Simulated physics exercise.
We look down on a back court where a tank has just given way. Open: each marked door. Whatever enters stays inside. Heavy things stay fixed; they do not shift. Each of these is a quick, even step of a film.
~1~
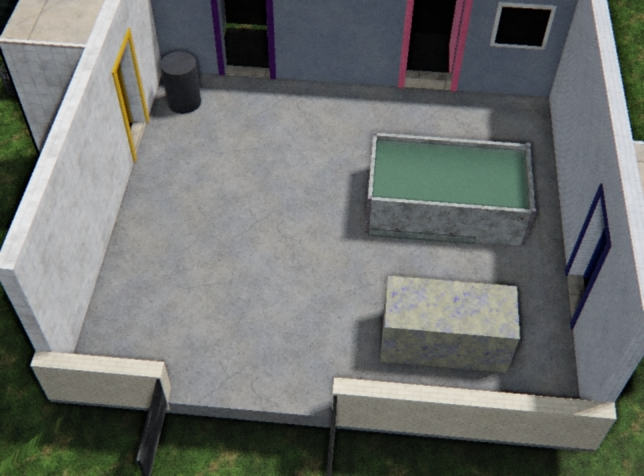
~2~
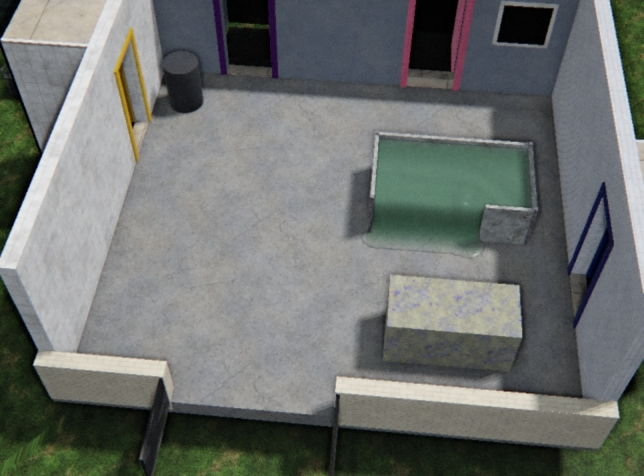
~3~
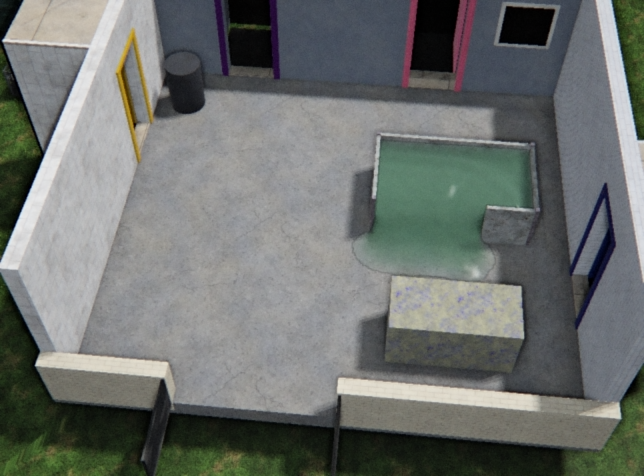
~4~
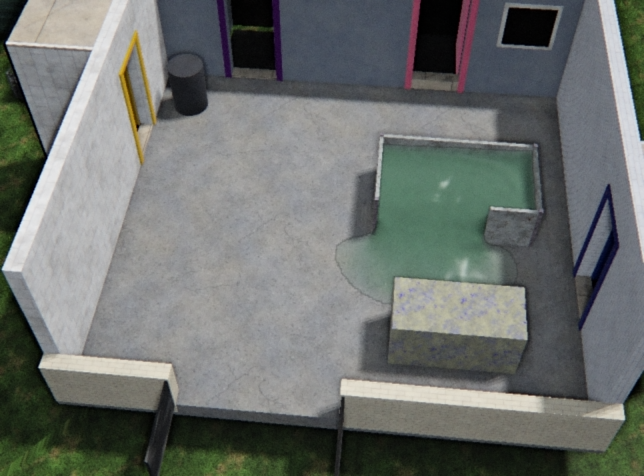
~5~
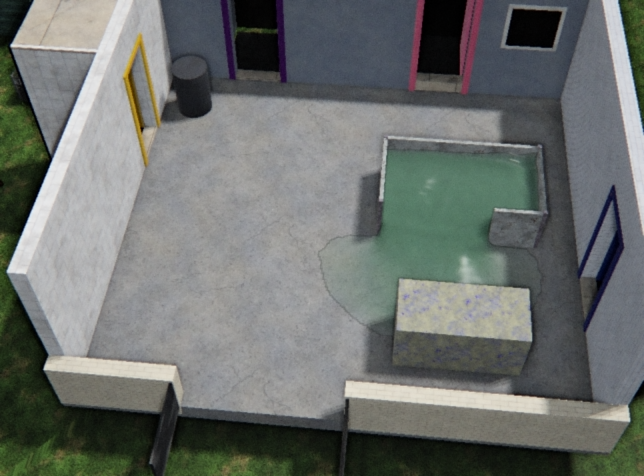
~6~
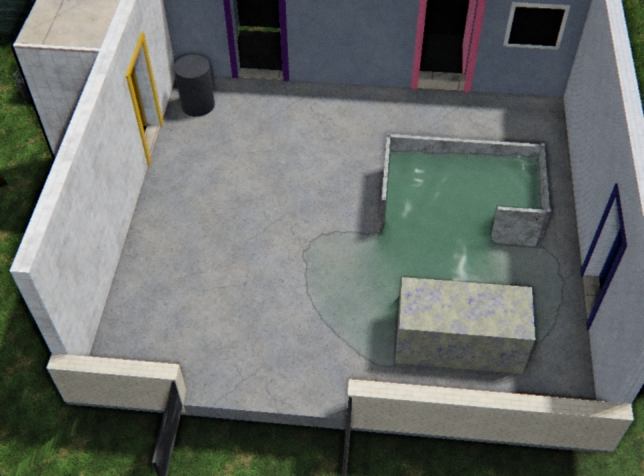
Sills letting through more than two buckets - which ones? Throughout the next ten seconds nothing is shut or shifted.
Blue door: Over two buckets; pink door: Two buckets or fewer; yellow door: Two buckets or fewer; purple door: Two buckets or fewer.
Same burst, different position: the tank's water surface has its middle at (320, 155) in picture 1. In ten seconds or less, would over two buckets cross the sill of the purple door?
As I see it, the purple door stays within the limit.
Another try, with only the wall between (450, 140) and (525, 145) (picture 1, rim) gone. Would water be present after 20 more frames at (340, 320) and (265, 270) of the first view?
Taking the two points in order, the first is left dry and the second is left dry.
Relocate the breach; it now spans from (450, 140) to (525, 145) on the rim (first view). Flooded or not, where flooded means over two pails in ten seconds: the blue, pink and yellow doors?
The blue door remains within the limit, the pink door tops the limit and the yellow door tops the limit.
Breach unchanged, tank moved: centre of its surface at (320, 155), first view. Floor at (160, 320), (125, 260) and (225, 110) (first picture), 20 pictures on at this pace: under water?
Going through them in turn: Waterlogged, waterlogged and still bare.
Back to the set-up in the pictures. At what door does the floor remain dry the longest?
Result: The one in purple.
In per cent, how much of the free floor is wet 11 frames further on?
About 35 per cent.
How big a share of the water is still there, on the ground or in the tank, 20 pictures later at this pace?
That comes to around 78 in a hundred.
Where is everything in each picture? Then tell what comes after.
The first picture shows the water tank at (451, 174) is whole and still.
In the second picture, the front is at (364, 235), out from the gap at (426, 222).
In the third picture, the front is at (358, 249), out from the gap at (427, 225).
In the fourth picture, water pours out at (430, 228) and has run to a hidden place.
In the fifth picture, water pours out at (434, 230) and has run to (386, 331).
In the sixth picture, water pours out at (437, 228) and has run to (379, 359).
A moment on, water covers 20 % of the floor; the blue door under two buckets in, the pink door not reached, the yellow door not reached, the purple door not reached.
Next, water covers 35 % of the floor; the blue door far over two buckets in, the pink door not reached, the yellow door not reached, the purple door not reached.
Then, water covers 50 % of the floor; the blue door far over two buckets in, the pink door not reached, the yellow door not reached, the purple door not reached.
Later, water covers 70 % of the floor; the blue door far over two buckets in, the pink door wet at the sill, nothing in, the yellow door wet at the sill, nothing in, the purple door not reached.
In the end, water covers 90 % of the floor; the blue door far over two buckets in, the pink door wet at the sill, nothing in, the yellow door under two buckets in, the purple door under two buckets in.
